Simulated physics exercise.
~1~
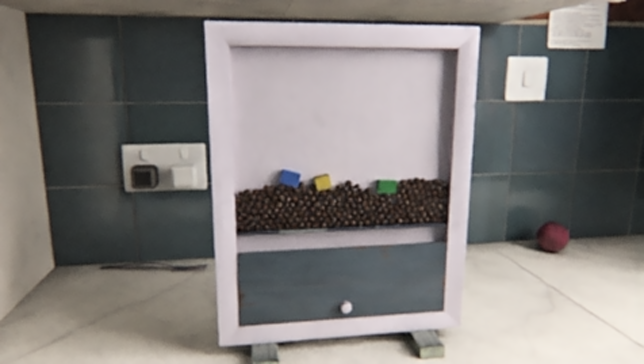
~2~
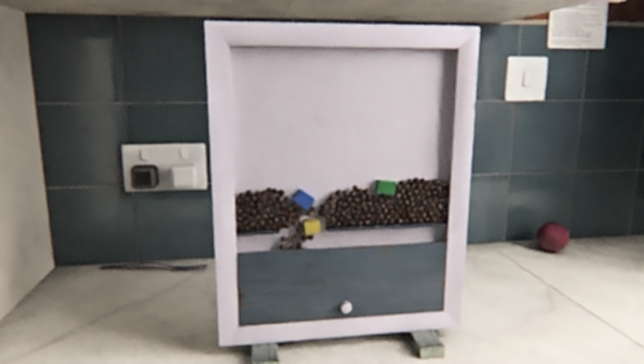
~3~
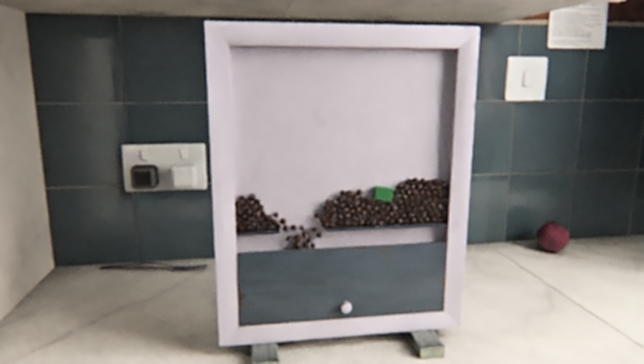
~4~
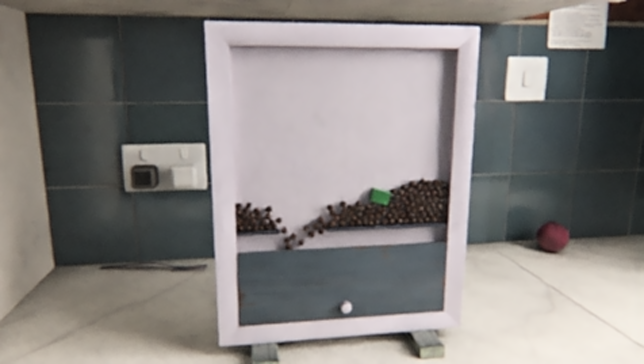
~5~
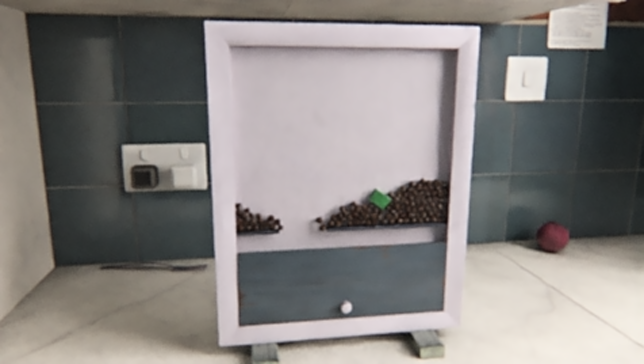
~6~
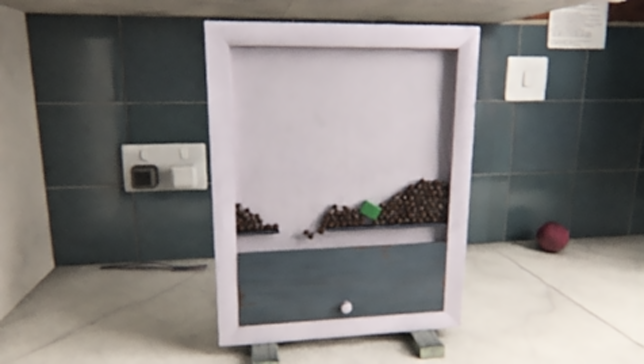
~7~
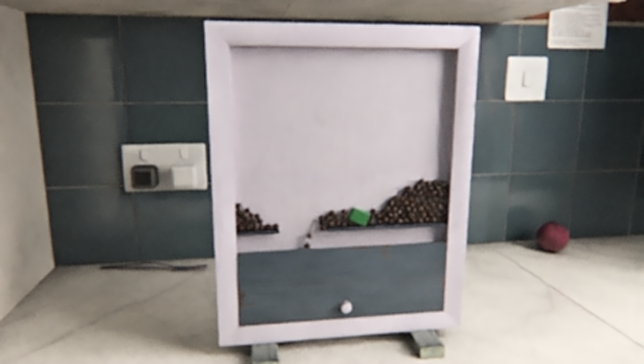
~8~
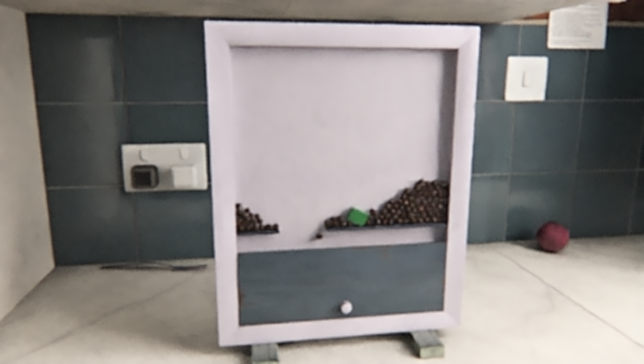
A pale-framed, flat display case stands on a light counter against dark teal tiles, seen straight on by a still camera, with a socket to its left and a dark red ball to its right. Behind its window lies a bed of dark beads topped by blue, yellow and green blocks. A gap opens left of centre, and beads pour down towards the shut drawer as the blue and yellow blocks sink and vanish. The green block tilts and slides left down the slope. Finally the flow dwindles, leaving a small heap at left and a larger one at right, still holding the green block.
